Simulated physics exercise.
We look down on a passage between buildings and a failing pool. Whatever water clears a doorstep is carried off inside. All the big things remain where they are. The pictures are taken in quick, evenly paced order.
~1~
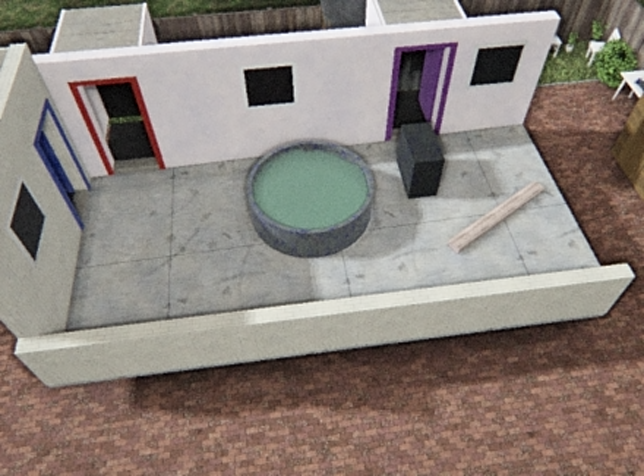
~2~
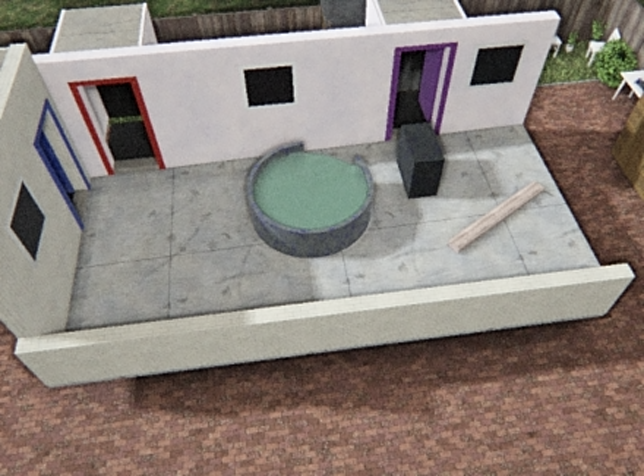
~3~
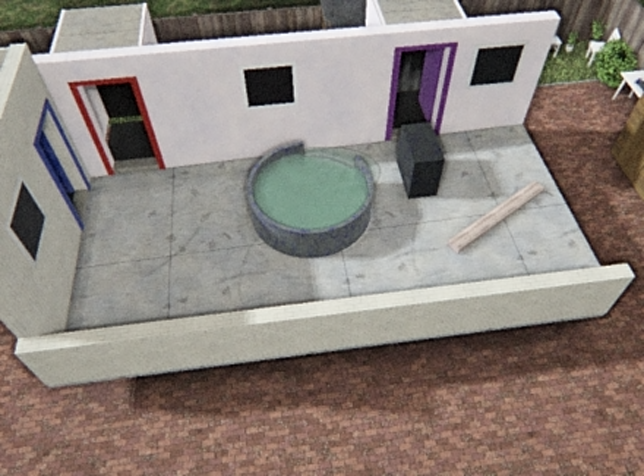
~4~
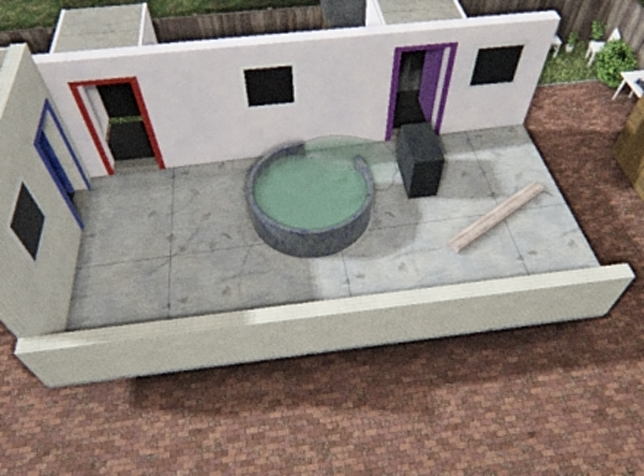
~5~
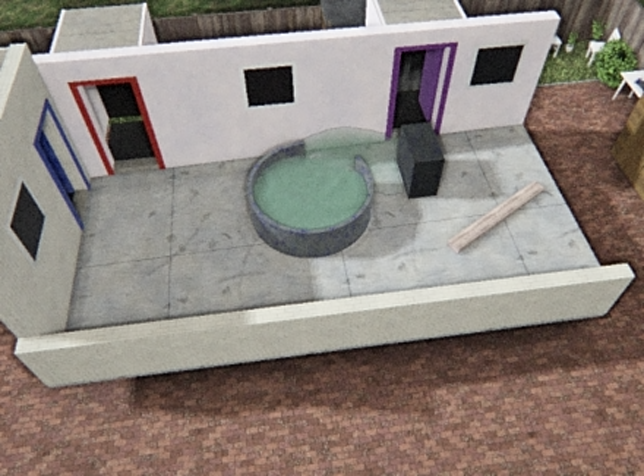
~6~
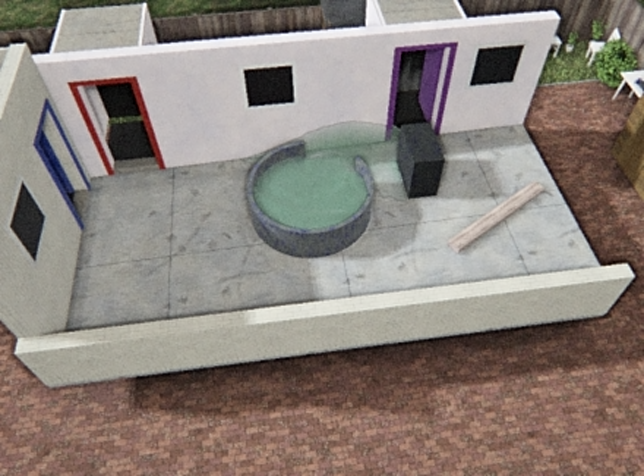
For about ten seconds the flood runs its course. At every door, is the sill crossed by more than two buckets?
My prediction: The blue door will receive over two buckets, the purple door will receive over two buckets, the red door will receive two buckets or fewer.
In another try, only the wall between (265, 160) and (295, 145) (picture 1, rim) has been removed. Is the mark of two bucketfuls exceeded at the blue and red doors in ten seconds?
Blue: Past the mark; red: Short of the mark.
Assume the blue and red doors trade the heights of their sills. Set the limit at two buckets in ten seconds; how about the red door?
One by one: Red takes less.
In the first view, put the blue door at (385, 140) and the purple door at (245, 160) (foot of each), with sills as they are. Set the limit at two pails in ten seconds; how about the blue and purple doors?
In short: The blue door goes over, the purple door takes less.
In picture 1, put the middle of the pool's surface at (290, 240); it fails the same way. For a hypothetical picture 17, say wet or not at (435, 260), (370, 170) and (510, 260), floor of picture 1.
The three spots read left dry, swamped, left dry.
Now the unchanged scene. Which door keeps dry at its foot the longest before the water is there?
Answer: The blue-painted one.
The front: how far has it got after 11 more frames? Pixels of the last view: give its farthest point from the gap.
At roughly (118, 176).
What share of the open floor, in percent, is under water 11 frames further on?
Close to 35 %.
A moment on, water covers 20 % of the floor; the blue door not reached, the purple door under two buckets in, the red door not reached.
Next, water covers 35 % of the floor; the blue door not reached, the purple door over two buckets in, the red door wet at the sill, nothing in.
Then, water covers 50 % of the floor; the blue door over two buckets in, the purple door over two buckets in, the red door wet at the sill, nothing in.
Later, water covers 65 % of the floor; the blue door far over two buckets in, the purple door far over two buckets in, the red door wet at the sill, nothing in.
In the end, water covers 75 % of the floor; the blue door far over two buckets in, the purple door far over two buckets in, the red door wet at the sill, nothing in.
